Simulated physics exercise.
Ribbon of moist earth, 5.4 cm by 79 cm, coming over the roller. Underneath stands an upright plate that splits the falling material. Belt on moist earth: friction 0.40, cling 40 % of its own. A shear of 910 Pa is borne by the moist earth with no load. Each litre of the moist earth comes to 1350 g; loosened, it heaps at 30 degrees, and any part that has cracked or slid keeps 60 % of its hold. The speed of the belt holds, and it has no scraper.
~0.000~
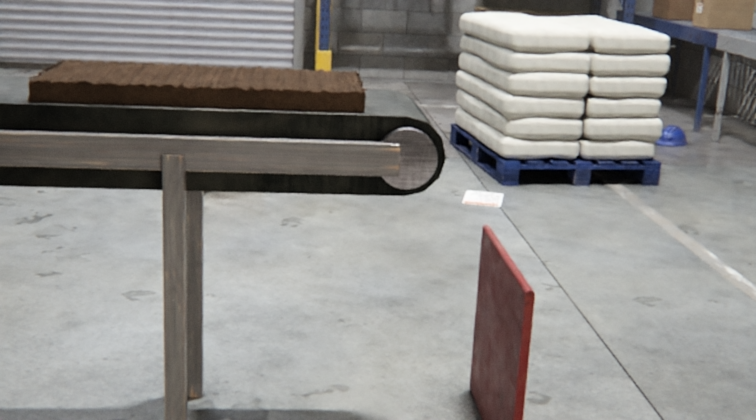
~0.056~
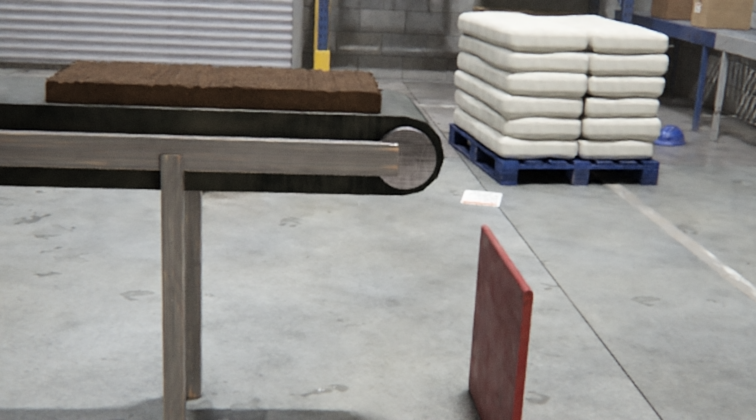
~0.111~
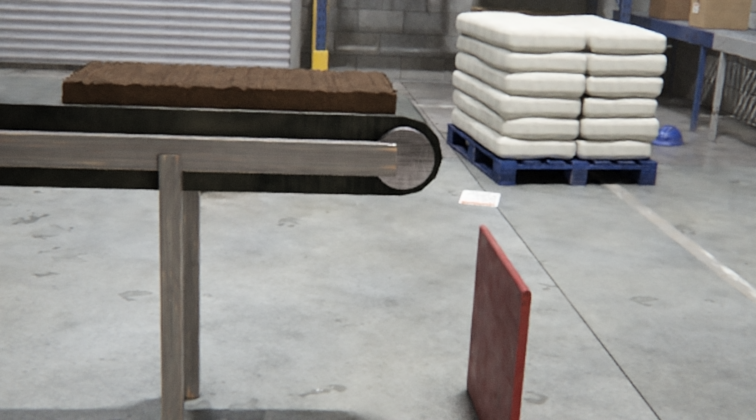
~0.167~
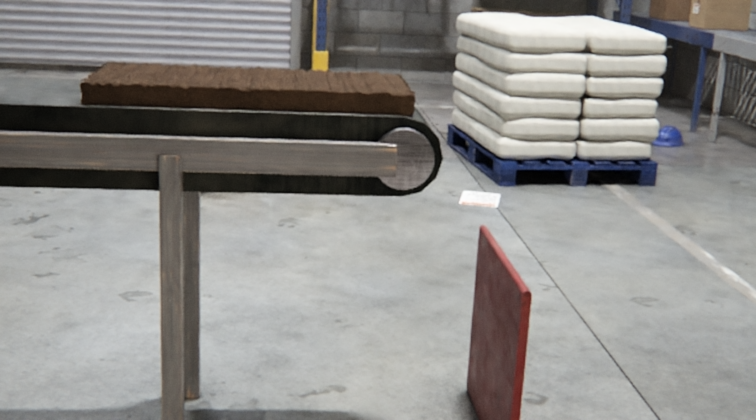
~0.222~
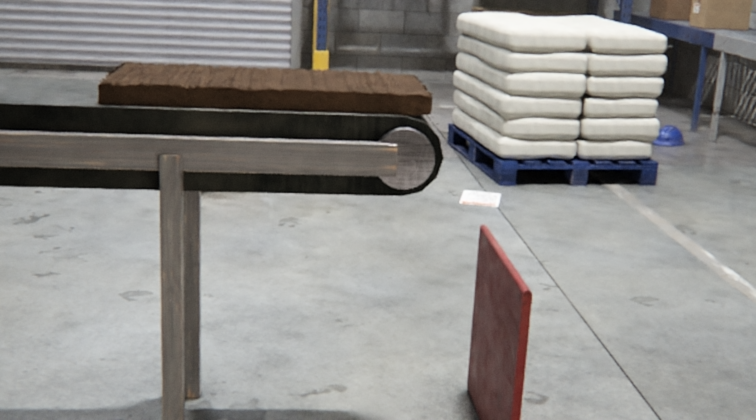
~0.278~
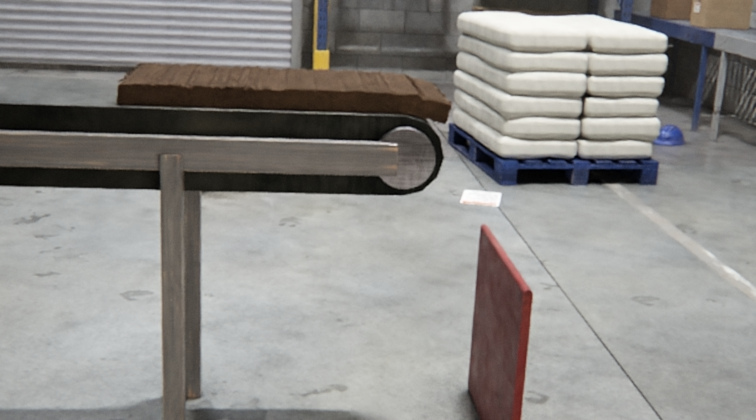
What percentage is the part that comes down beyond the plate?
0 %.
After 0.58 s, 0 % is beyond the plate's line.
After 0.94 s, 0 % is beyond the plate's line.
After 1.29 s, 0 % is beyond the plate's line.
After 1.65 s, 0 % is beyond the plate's line.
After 2.92 s, 0 % is beyond the plate's line.
